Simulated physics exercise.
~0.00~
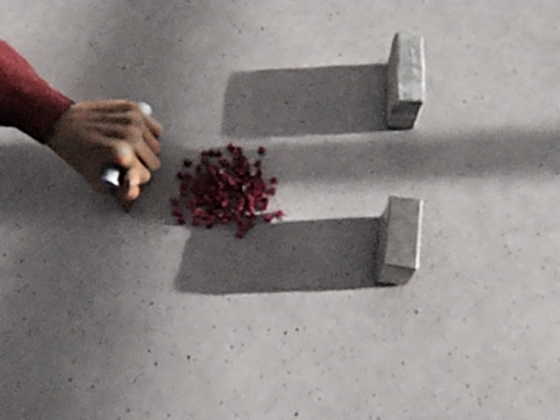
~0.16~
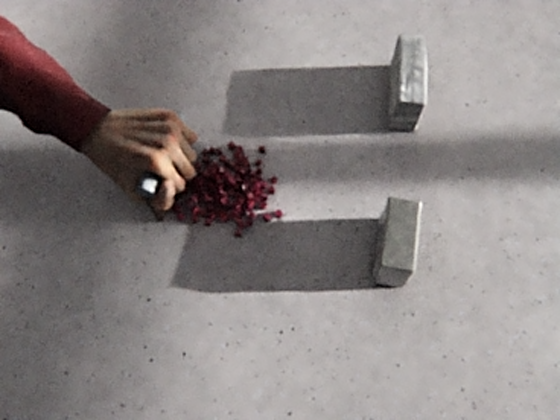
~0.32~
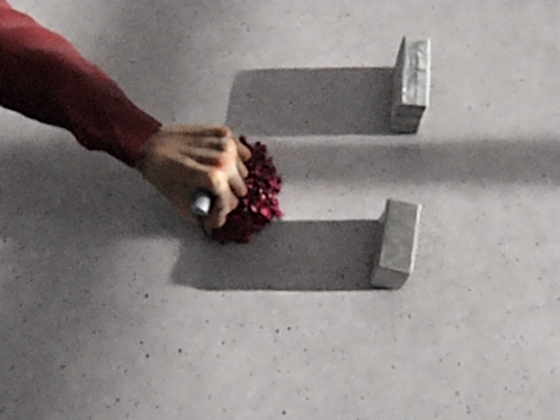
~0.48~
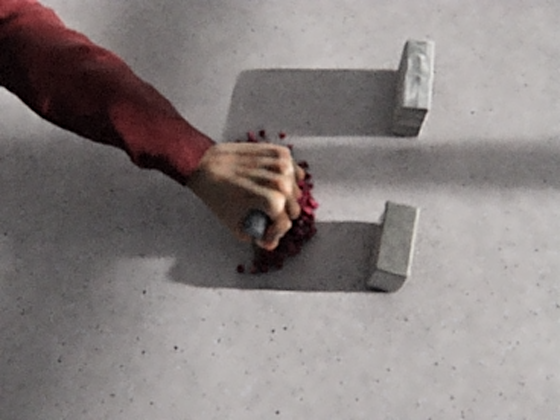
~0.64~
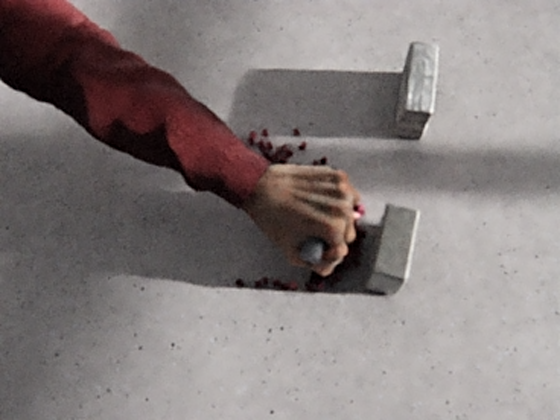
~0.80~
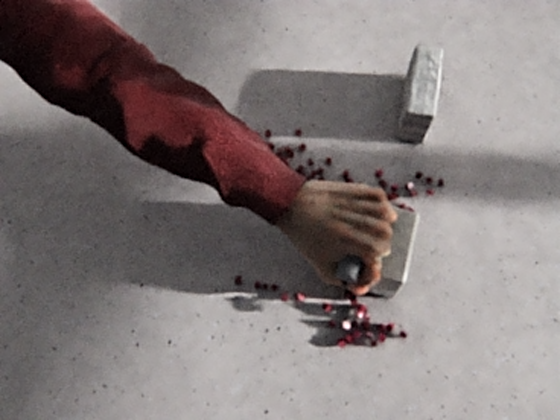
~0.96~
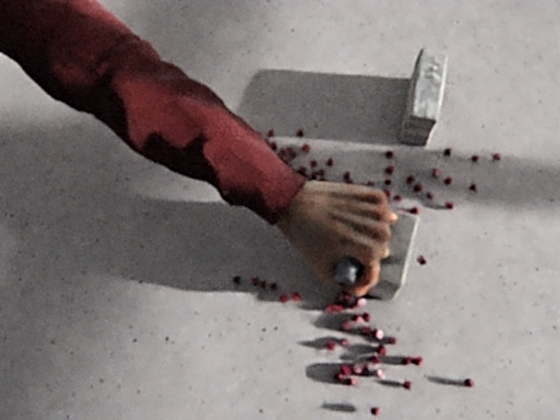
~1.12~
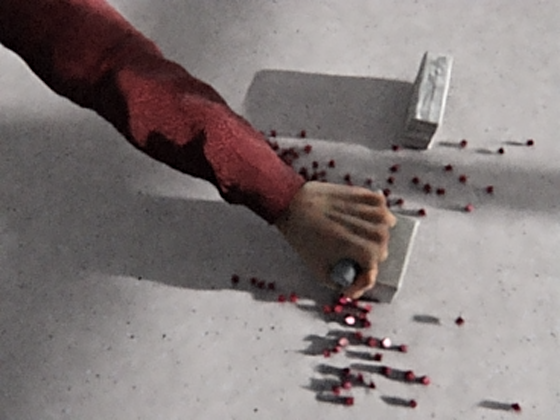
A hand pushes dark red bits right against a grey block, scattering some past it.
